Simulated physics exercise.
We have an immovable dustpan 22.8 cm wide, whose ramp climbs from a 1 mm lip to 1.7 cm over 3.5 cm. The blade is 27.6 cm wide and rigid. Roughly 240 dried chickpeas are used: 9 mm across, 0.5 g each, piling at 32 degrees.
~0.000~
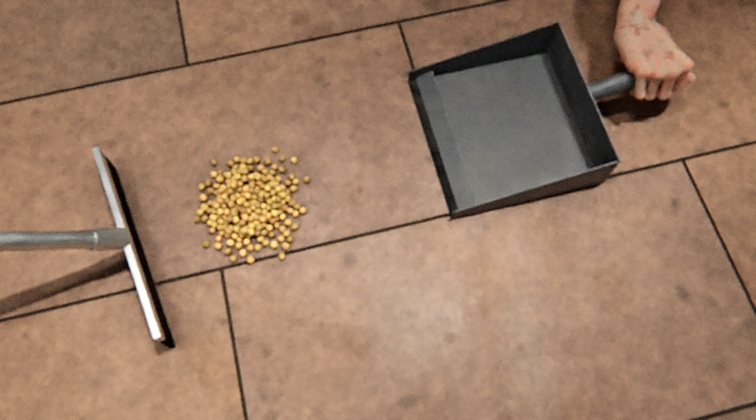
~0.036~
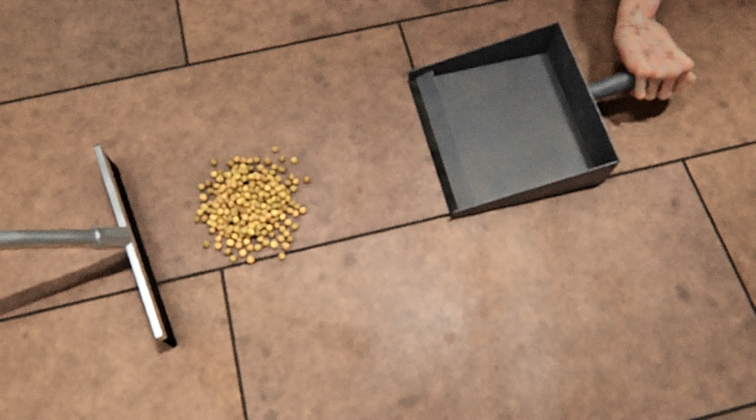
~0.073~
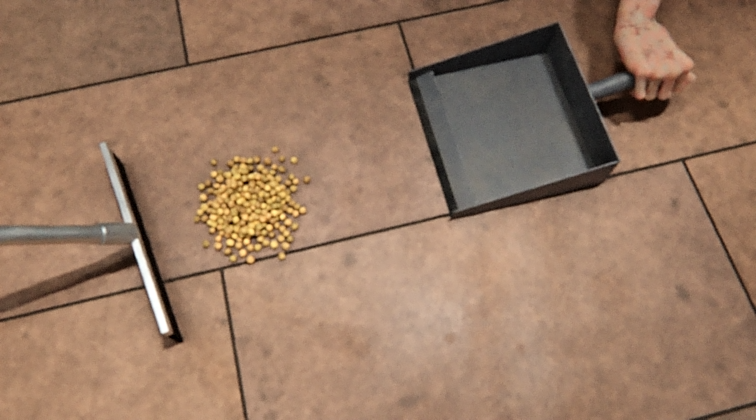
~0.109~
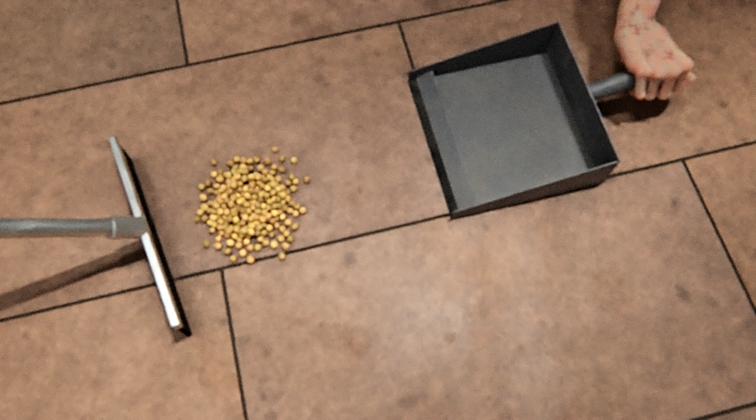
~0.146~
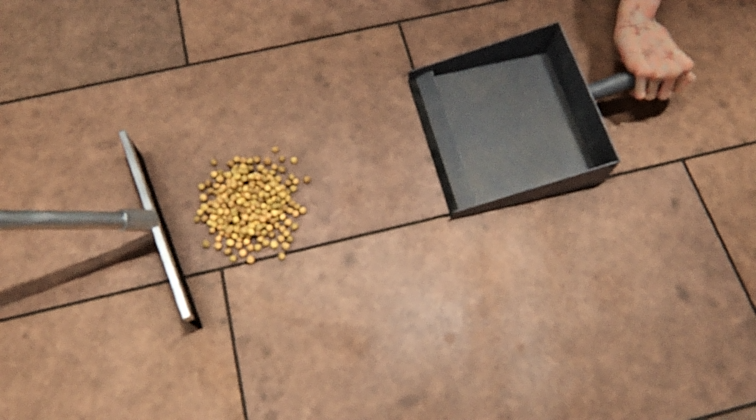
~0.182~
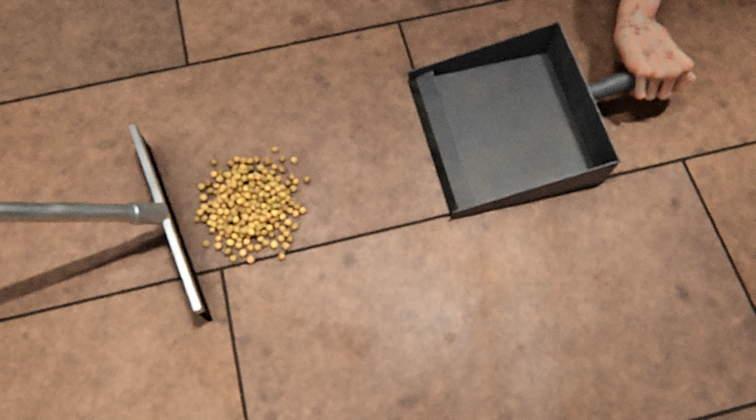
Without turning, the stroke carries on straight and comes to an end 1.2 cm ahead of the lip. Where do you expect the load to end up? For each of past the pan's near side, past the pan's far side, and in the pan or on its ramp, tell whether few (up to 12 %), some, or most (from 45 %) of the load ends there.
Near side: Few, far side: Some, pan: Some.
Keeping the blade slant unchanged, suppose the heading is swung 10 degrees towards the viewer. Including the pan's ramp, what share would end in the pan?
Roughly 30 per cent.
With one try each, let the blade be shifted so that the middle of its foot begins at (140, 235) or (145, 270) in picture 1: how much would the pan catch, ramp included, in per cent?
Close to 30 in a hundred, then close to 25 in a hundred.
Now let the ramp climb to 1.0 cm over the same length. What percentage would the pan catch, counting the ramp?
About 30 %.
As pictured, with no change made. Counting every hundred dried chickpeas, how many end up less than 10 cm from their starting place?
Near 5 per cent.
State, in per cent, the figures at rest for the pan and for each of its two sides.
Near side 0 %, far side 25 %, pan 30 %.
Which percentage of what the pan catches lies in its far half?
Estimate: Close to 80 %.
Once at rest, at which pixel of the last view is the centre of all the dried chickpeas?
In the last view, approximately (415, 106).
After 0.59 s, middle of the blade 21 cm from the lip; 0 % over the lip, far side 0 %, near side 0 %.
After 0.86 s, middle of the blade 11 cm from the lip; 0 % over the lip, far side 10 %, near side 0 %.
After 1.24 s, middle of the blade 4 cm from the lip; 30 % over the lip, far side 25 %, near side 0 %.
By 1.6 s all is still; near side 0 %, far side 25 %, pan 30 %, in front of the lip or behind the blade 45 %.
